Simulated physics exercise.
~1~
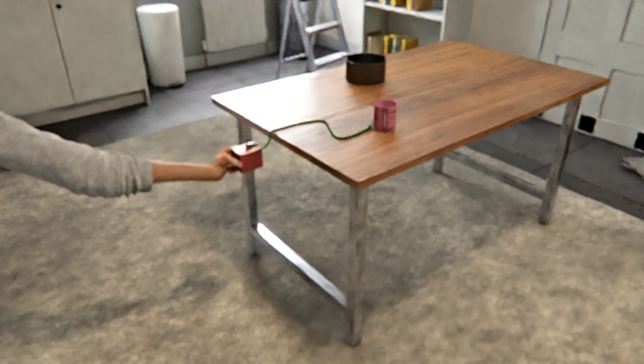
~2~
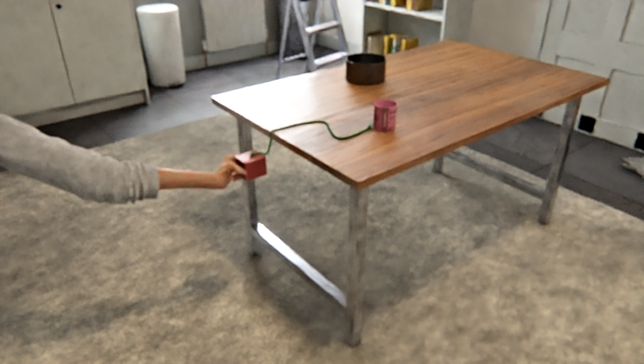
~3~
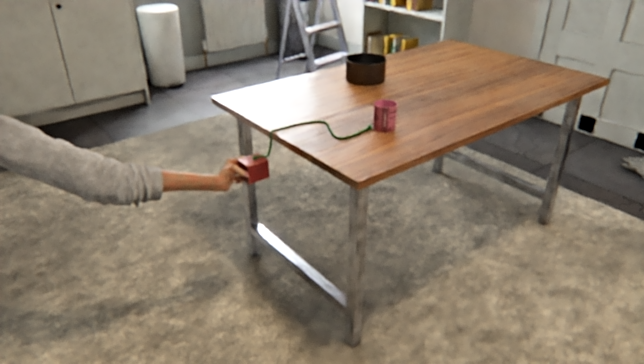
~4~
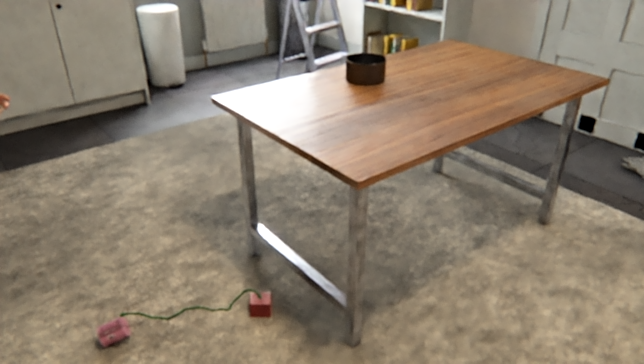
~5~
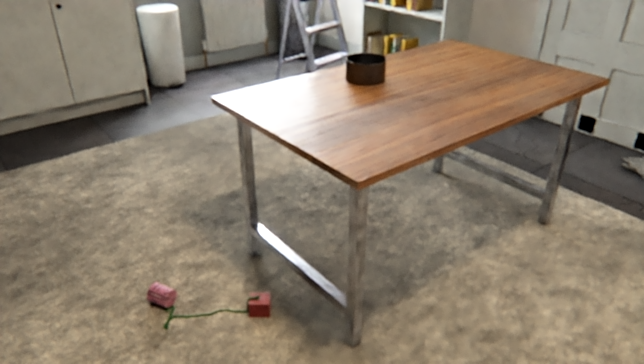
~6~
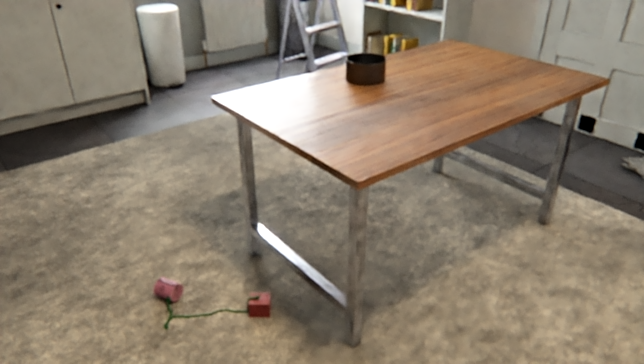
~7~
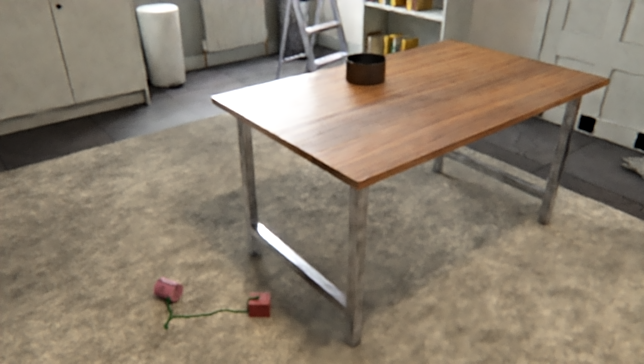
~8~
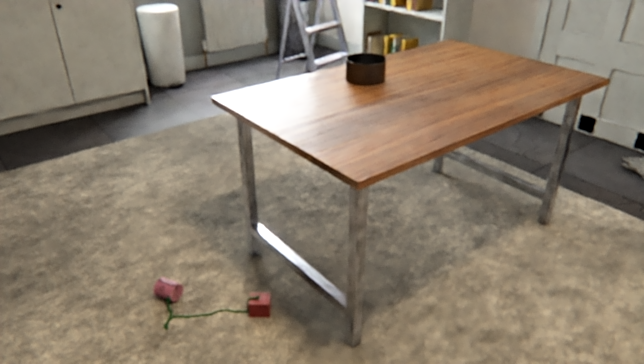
The footage shows a hand lowering a red block past the end of a wooden table, a green shoelace linking it to a pink cup on top. The hand lets go, the block drops to the floor and the cup follows, shifting slightly before resting nearby, while the dark pot stays on the table.
